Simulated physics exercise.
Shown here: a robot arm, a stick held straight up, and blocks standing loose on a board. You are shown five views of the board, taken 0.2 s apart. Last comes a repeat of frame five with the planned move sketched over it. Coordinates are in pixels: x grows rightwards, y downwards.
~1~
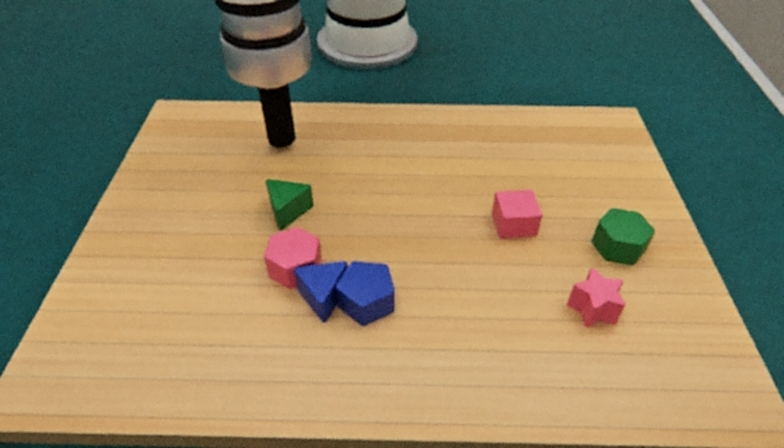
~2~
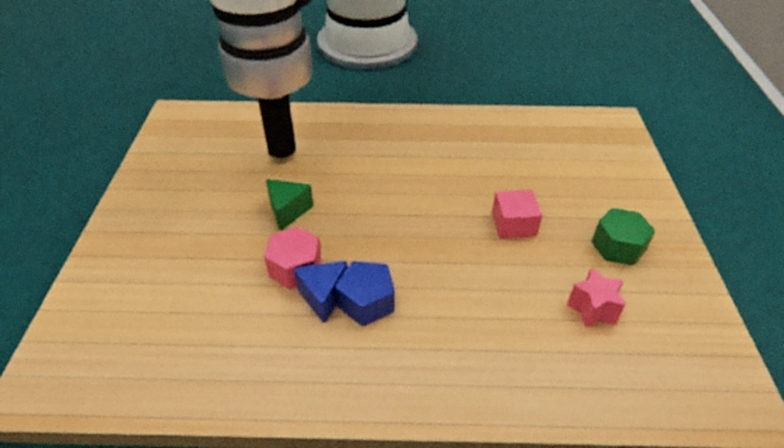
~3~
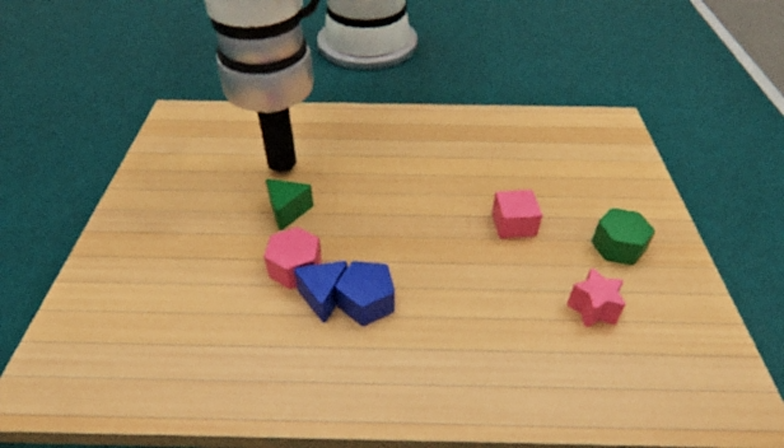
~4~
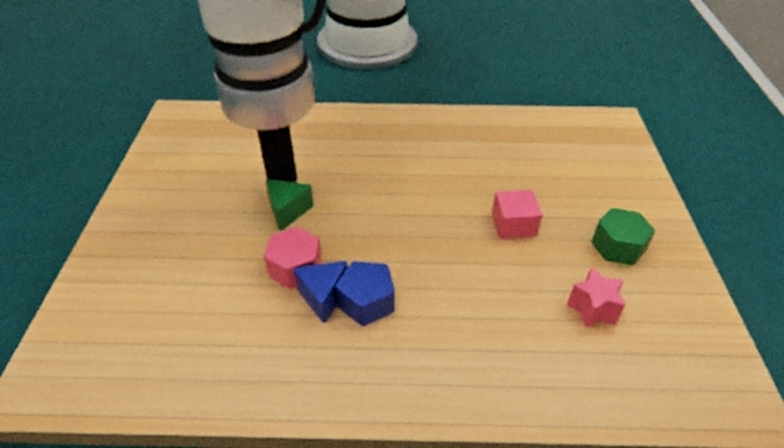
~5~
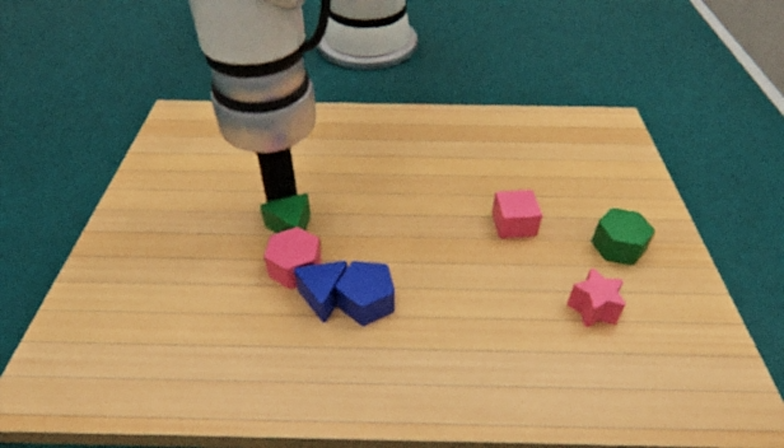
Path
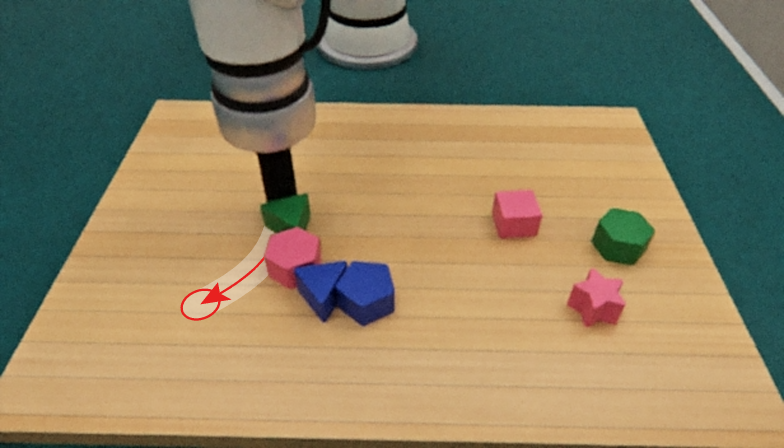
A robot arm lowers its black stick toward the green triangle and nudges it slightly.
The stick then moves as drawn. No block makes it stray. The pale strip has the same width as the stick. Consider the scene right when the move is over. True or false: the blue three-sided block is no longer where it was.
The statement is true.
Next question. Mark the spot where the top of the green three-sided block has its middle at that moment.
The green three-sided block ends near (304, 227).
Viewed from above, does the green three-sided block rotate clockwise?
I'd say no.
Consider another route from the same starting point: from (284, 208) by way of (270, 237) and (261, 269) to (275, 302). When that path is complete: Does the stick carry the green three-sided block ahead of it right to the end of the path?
No, that is not how it ends up.
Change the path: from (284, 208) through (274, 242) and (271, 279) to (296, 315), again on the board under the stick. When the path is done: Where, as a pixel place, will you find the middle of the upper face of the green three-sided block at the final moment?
About (305, 227).
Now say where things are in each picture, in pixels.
Tip of the stick (282, 139), middles of tops, green three-sided block (284, 191), pink hexagon (292, 247), blue three-sided block (321, 277), in the first picture.
Stick (282, 150), nothing pushed, in the second picture.
Stick (282, 163), nothing pushed, in the third picture.
Stick (282, 180), nothing pushed, in the fourth picture.
Stick (283, 200), green three-sided block (288, 207), pink hexagon (292, 247), blue three-sided block (321, 277), in the fifth picture.
The line goes from (284, 208) through (275, 241) and (247, 275) to (201, 304).
The first path, step by step. One third of the way, stick (273, 234); green three-sided block (304, 227), turned 40° anticlockwise; pink hexagon (299, 260), turned 45° clockwise; blue three-sided block (319, 289), turned 30° anticlockwise.
Two thirds of the way, stick (244, 268); green three-sided block (304, 227), turned 45° anticlockwise; pink hexagon (301, 260), turned 45° clockwise; blue three-sided block (319, 291), turned 30° anticlockwise.
At the end, stick (198, 297); green three-sided block (304, 227), turned 45° anticlockwise; pink hexagon (301, 260), turned 45° clockwise; blue three-sided block (319, 291), turned 30° anticlockwise.
